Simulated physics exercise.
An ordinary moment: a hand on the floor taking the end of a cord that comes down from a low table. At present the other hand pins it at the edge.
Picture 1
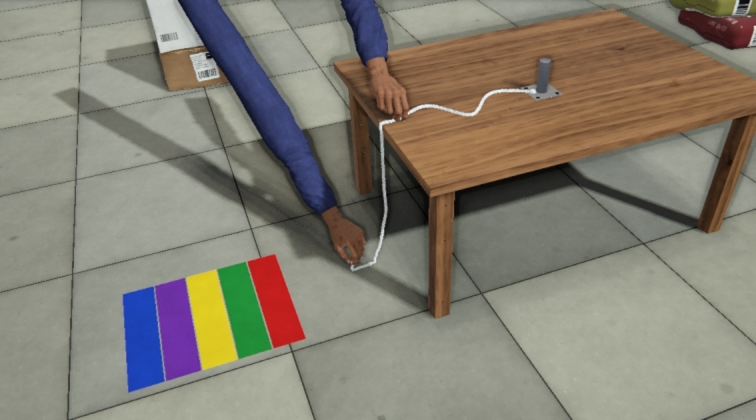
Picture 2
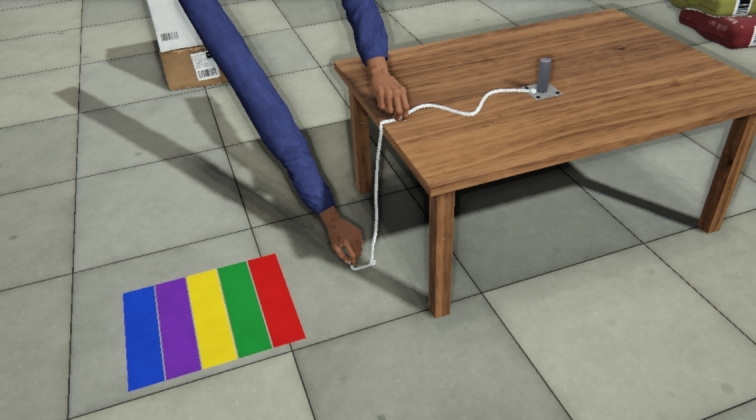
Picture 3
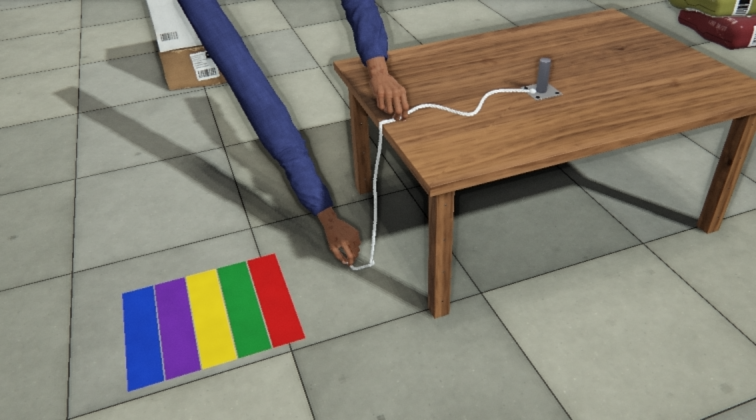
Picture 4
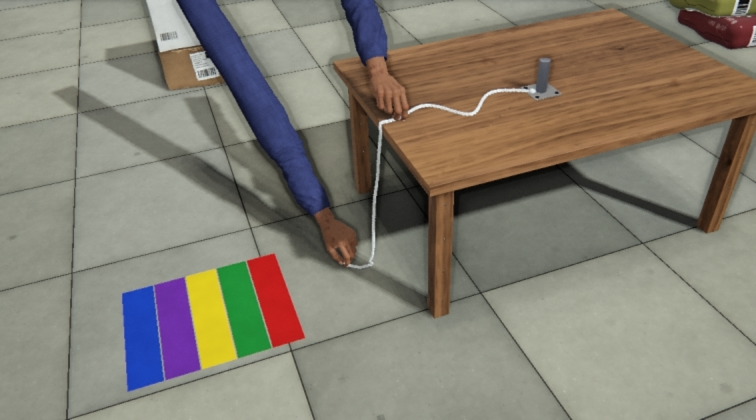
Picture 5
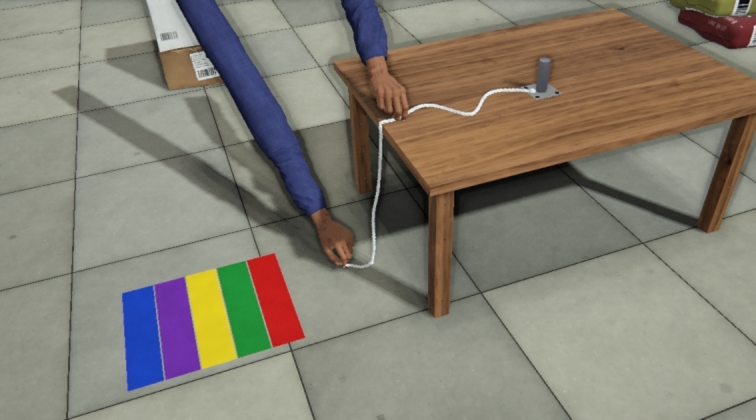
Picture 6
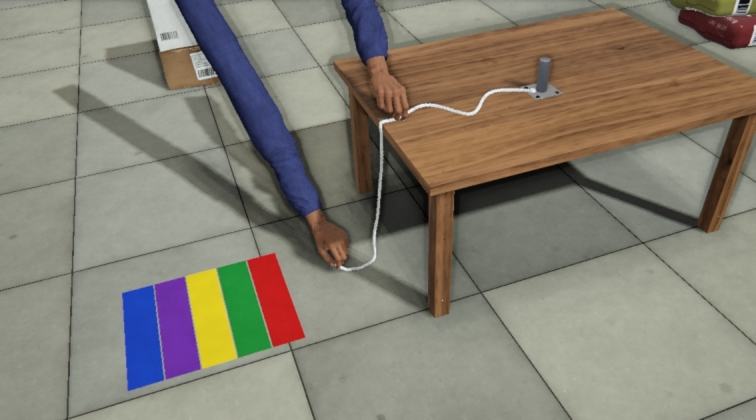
A hand near the floor drew the end of a white cord slightly left, toward the coloured stripes, while the other hand kept it pinned at the edge of the low wooden table.
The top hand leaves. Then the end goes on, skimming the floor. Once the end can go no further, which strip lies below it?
The yellow strip lies below it.
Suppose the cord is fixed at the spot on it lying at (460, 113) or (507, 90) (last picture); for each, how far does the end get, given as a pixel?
Respectively, (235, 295) and (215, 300).
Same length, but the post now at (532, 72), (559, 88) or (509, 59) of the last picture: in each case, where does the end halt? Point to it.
You'd find it around (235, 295), then (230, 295), and finally (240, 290).
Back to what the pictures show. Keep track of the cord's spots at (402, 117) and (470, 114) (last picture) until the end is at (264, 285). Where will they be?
They end up close to (380, 138) and (445, 108).
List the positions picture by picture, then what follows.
End (352, 262); red (284, 326); green (251, 336); yellow (216, 346); purple (181, 357); blue (145, 367), in the first frame.
End (350, 262); cord through (506, 91) (470, 115) (413, 111) (379, 149) (376, 202) (372, 253), in the second frame.
End (348, 263), in the third frame.
End (345, 263); cord through (505, 90) (469, 115) (412, 111) (379, 148) (374, 202) (373, 253), in the fourth frame.
End (341, 264), in the fifth frame.
End (336, 265); cord through (506, 90) (470, 114) (412, 110) (381, 148) (379, 201) (375, 251), in the sixth frame.
Early on, end near (264, 285); over red.
Midway, end near (229, 295); over green.
At the end of the slack, end near (208, 300); over yellow. The end stops over the yellow strip.
